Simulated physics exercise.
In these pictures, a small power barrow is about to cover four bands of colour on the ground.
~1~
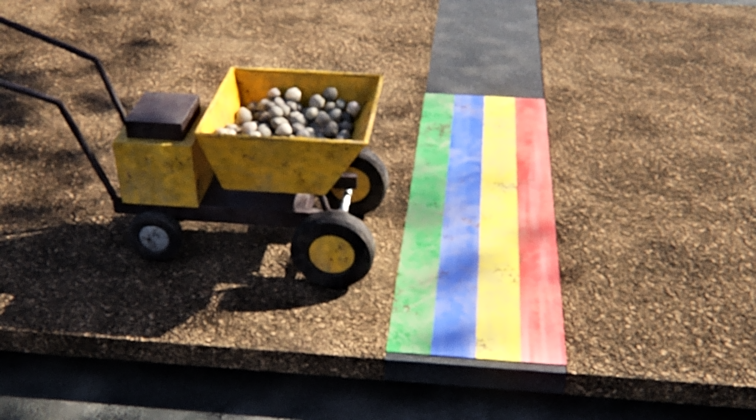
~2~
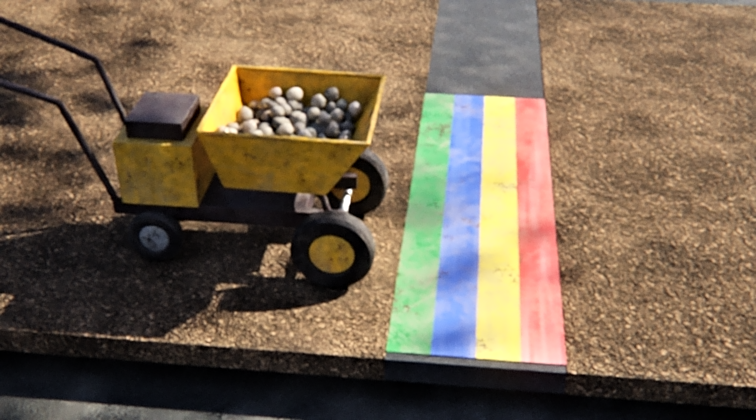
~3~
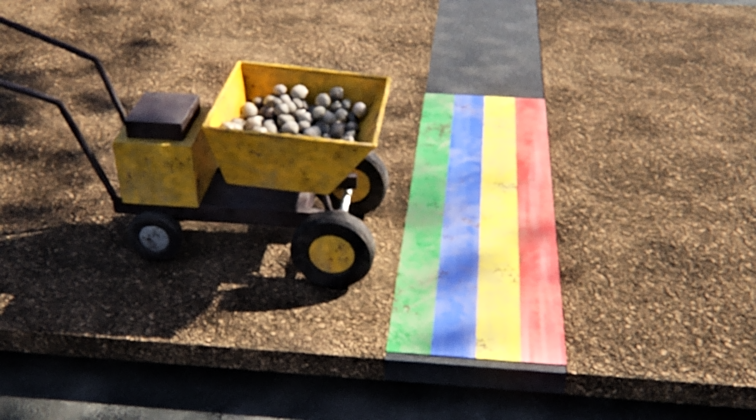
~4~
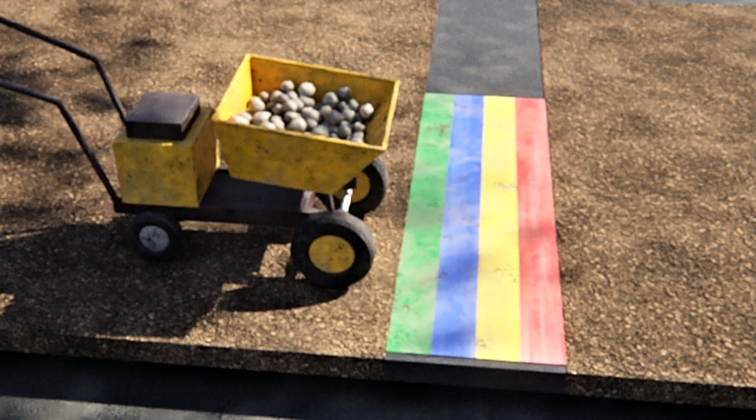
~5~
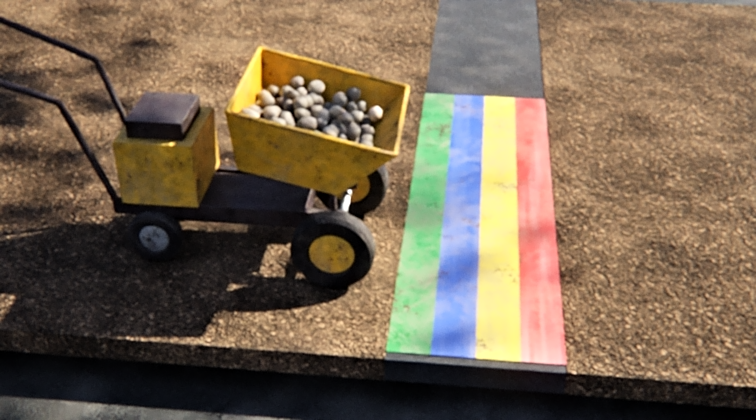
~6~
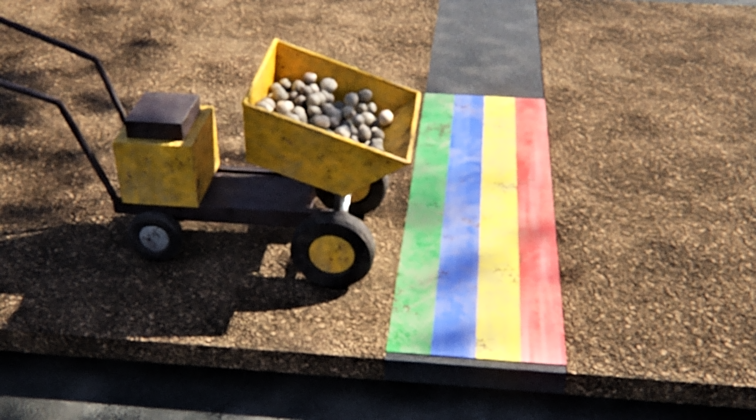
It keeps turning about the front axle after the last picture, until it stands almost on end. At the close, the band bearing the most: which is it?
It is the yellow band.
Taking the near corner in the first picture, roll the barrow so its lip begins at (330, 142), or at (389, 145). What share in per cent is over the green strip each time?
10 % and 0 %, in that order.
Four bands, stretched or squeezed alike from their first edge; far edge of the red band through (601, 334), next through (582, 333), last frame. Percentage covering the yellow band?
Close to 40 percent, and close to 40 percent.
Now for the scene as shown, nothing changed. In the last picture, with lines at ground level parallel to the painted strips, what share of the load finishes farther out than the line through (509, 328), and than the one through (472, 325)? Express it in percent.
In order: 50 percent, then 80 percent.
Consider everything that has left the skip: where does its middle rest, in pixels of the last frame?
Around (506, 251).
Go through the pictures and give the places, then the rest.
Lip of the skip at (365, 144), level; top of the load at (282, 133), river pebbles; green strip at (413, 316); blue strip at (455, 319); yellow strip at (498, 322); red strip at (542, 326), in the first frame.
Lip of the skip at (367, 145), level; top of the load at (283, 133), in the second frame.
Lip of the skip at (373, 147), tipped barely; top of the load at (283, 121), in the third frame.
Lip of the skip at (383, 150), tipped a little; top of the load at (290, 118), in the fourth frame.
Lip of the skip at (394, 156), tipped a little; top of the load at (271, 114), in the fifth frame.
Lip of the skip at (407, 163), tipped clearly; top of the load at (284, 109); green strip at (413, 316); blue strip at (455, 319); yellow strip at (498, 322); red strip at (542, 326), in the sixth frame.
Soon after the last picture, skip tipped steeply; all in the skip.
A little later, skip tipped right over; nearly all in the skip; a stray few over the blue strip; a small part over the yellow strip.
Later still, skip tipped right over; about a quarter in the skip; a small part over the blue strip; about a third over the yellow strip; about a quarter over the red strip; a small part off the paint.
By the end, skip tipped right over; a stray few in the skip; a stray few over the green strip; about a quarter over the blue strip; about a third over the yellow strip; about a quarter over the red strip; a small part off the paint.
